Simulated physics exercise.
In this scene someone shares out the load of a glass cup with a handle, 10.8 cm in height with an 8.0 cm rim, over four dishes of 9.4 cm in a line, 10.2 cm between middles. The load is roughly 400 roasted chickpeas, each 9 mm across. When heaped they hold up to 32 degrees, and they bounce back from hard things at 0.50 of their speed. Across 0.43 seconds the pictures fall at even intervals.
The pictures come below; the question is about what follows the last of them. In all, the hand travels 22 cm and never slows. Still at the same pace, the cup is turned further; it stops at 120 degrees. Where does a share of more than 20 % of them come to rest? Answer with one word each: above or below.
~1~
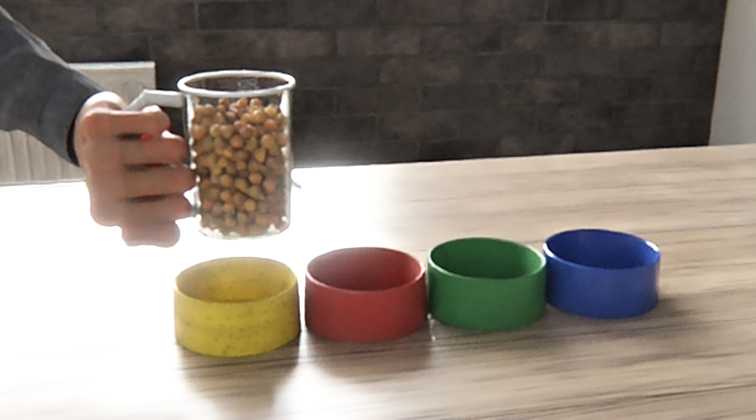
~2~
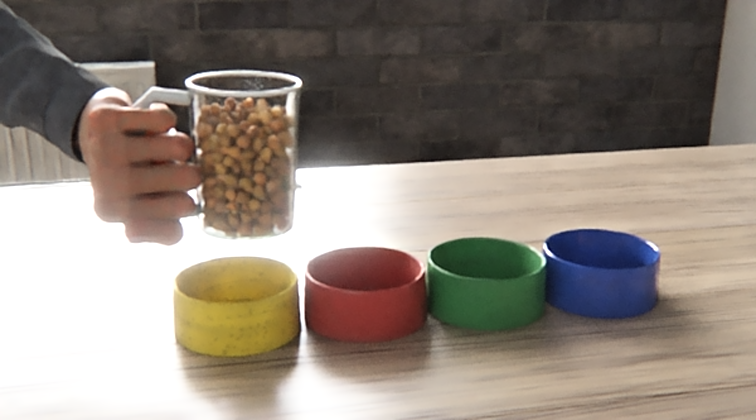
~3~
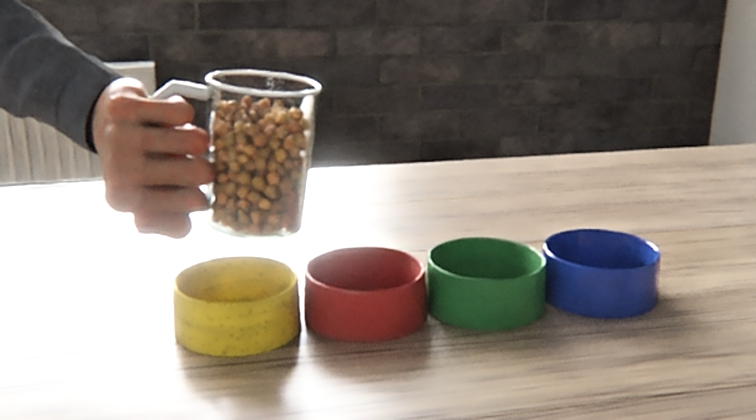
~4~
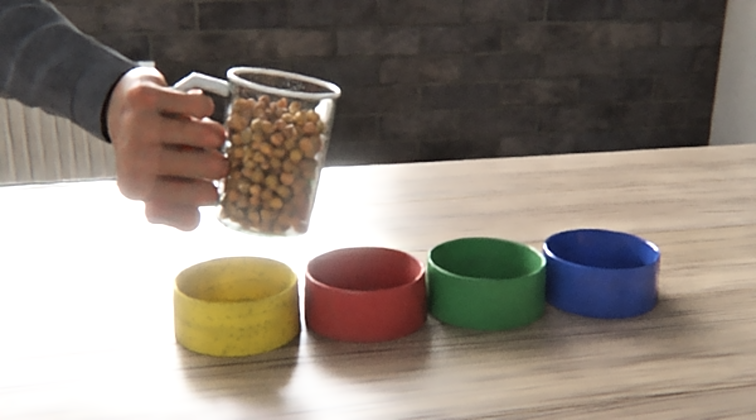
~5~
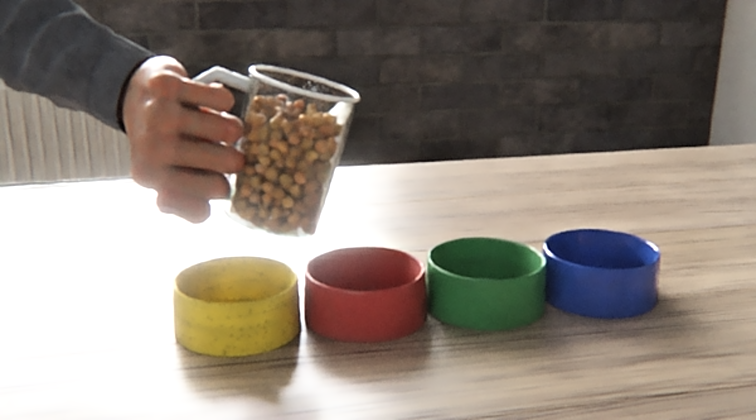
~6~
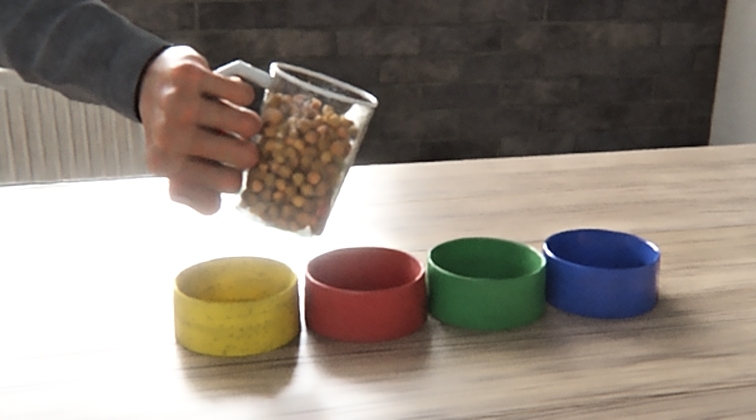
Red dish below, blue dish above, green dish below, yellow dish below, counter below.
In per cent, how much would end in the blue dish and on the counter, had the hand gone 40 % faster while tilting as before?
Blue: 90; counter: 10.
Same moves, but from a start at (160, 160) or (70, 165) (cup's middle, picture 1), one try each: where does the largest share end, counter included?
Largest amount - try one: Green, try two: Green.
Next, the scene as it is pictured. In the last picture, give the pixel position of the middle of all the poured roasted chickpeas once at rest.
In the last view, approximately (595, 263).
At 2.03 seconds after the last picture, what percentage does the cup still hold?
15 %.
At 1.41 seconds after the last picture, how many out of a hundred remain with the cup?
Near 95 per cent of the load.
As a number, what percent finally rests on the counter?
Around 10 percent, I'd guess.
Then, 0.85 s after the last picture, tilt 67 degrees; cup holds 100 %.
Then, 1.41 s after the last picture, tilt 97 degrees; cup holds 95 %, blue 5 %.
Then, 2.03 s after the last picture, tilt 120 degrees; cup holds 15 %, blue 85 %.
In the end, red 0 %, blue 90 %, green 0 %, yellow 0 %, counter 10 %.
